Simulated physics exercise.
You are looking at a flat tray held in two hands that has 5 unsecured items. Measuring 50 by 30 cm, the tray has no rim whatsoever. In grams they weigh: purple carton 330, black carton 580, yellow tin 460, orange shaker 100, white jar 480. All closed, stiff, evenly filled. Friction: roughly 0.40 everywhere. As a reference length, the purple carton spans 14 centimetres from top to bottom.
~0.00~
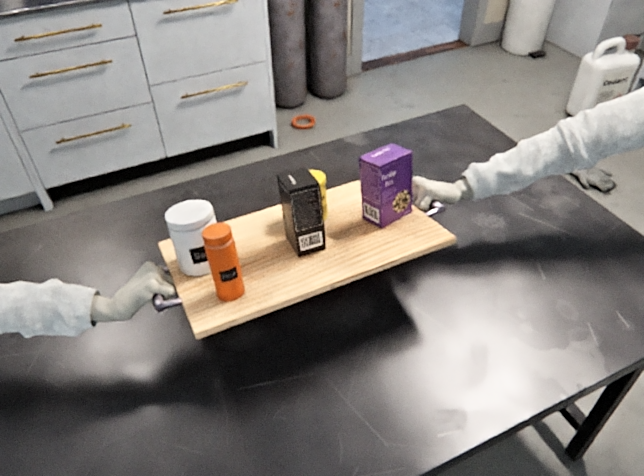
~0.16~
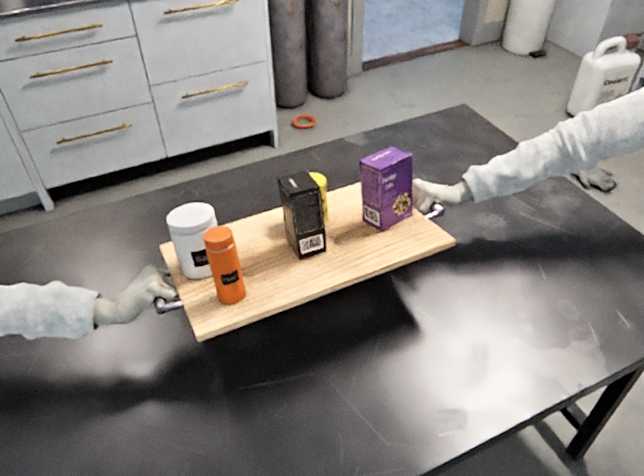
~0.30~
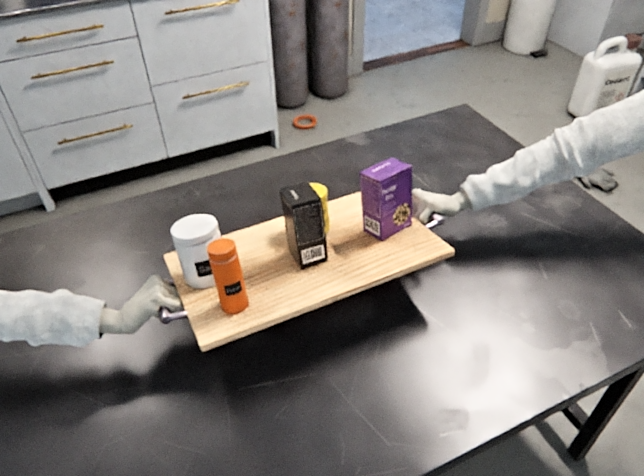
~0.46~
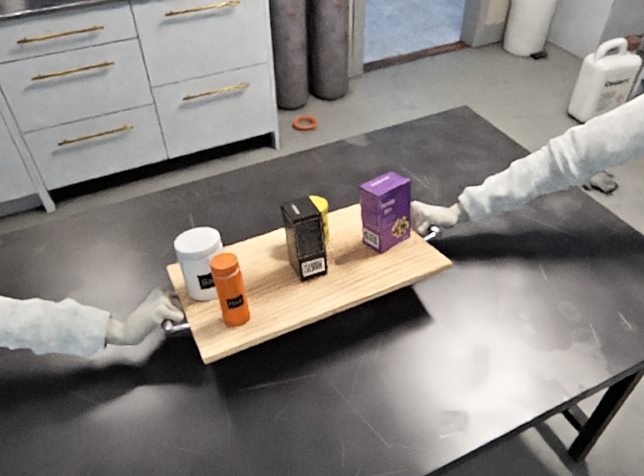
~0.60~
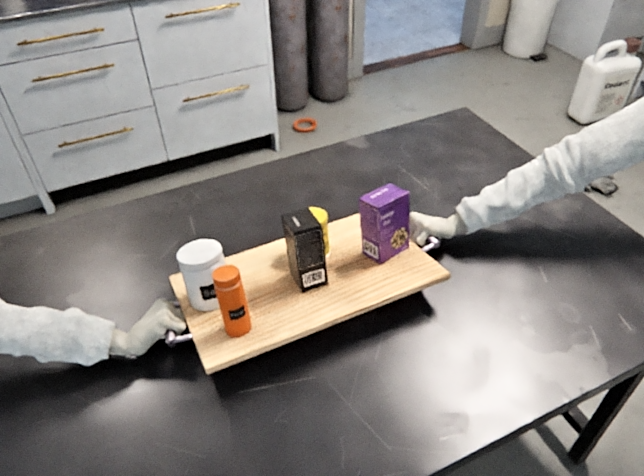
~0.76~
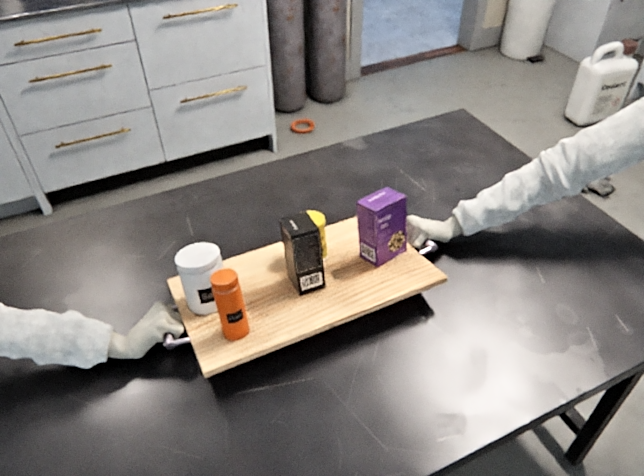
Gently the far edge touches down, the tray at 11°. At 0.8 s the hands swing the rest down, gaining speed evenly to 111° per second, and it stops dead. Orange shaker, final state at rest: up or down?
It does not tumble.
Around 0.96 s, far edge on the table, tray at 3°.
Around 1.06 s, tray flat on the table.
Finally (1.5 s), all 5 still in place (within 5 cm). In the last view, orange shaker near (237, 328).
